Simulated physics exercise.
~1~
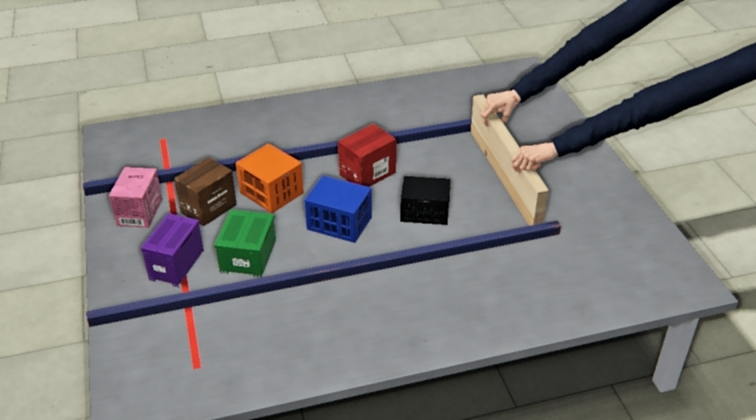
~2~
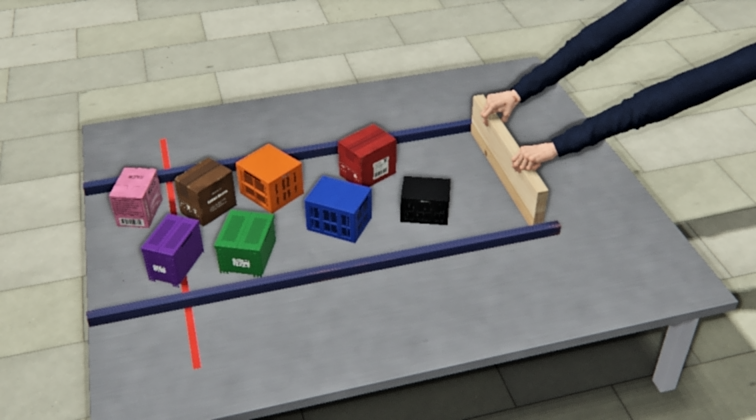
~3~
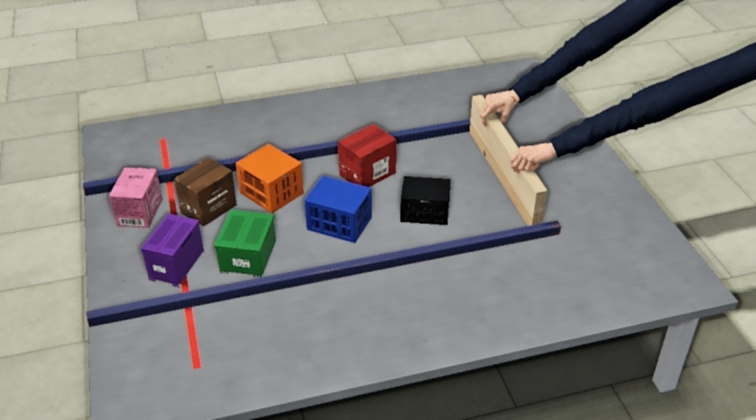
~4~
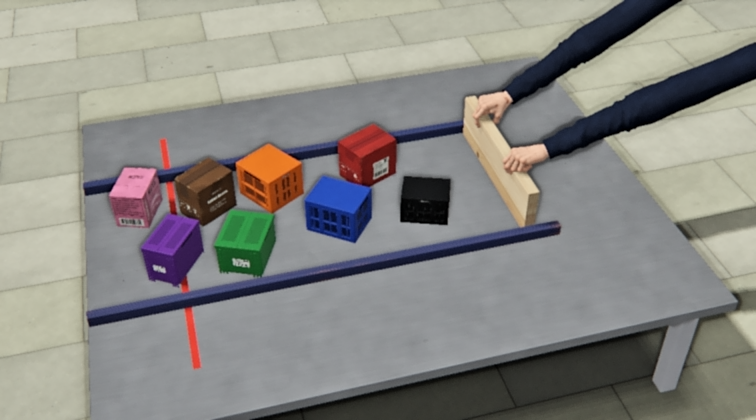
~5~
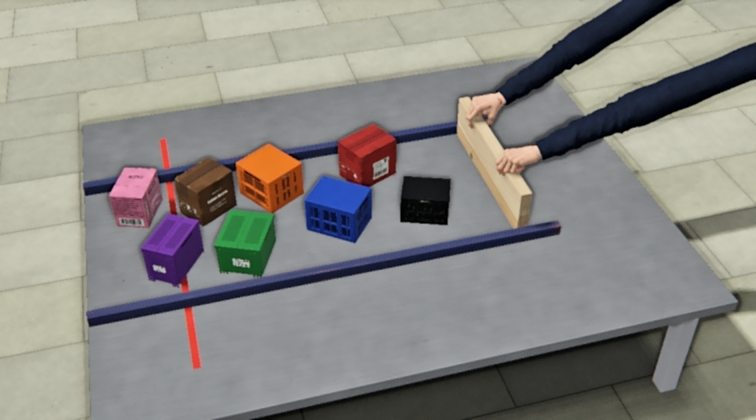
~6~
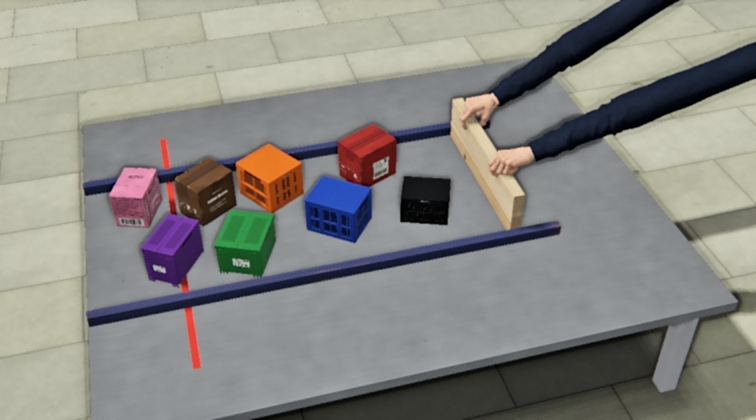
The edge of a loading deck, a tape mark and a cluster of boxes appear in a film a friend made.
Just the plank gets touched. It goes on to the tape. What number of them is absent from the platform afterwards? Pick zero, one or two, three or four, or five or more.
Three or four of them.
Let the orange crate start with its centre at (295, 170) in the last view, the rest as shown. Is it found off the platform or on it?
Placed there, the orange crate is still up there.
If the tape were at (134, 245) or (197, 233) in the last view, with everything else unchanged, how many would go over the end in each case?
The counts: 6 and 3.
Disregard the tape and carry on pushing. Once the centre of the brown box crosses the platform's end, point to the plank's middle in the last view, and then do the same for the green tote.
About (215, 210), and (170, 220) for the other.
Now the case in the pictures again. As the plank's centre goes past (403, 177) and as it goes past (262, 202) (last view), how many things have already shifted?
Up to then 3, and up to the other point 8.
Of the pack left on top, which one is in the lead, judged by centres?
That is the green tote.
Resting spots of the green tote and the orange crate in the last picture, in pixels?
First object: (94, 282); second object: (97, 202).
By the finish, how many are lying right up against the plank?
So the total is 2.
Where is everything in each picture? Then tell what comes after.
The first picture shows pink box (137, 198); purple tote (174, 250); brown box (206, 192); plank (506, 159); tape (177, 237).
The second picture shows purple tote (174, 250); green tote (247, 243).
The third picture shows brown box (206, 192); red parcel (368, 158).
The fourth picture shows pink box (137, 198); black crate (426, 201).
The fifth picture shows purple tote (174, 250); blue crate (339, 209).
The sixth picture shows pink box (137, 198); purple tote (174, 250); brown box (206, 192); plank (485, 163); tape (177, 237).
Soon after, none off yet; pink box at rest near (137, 198); purple tote at rest near (174, 250); brown box at rest near (206, 192).
At rest, the number that fall off is three or four; fallen, brown box, purple tote and pink box.
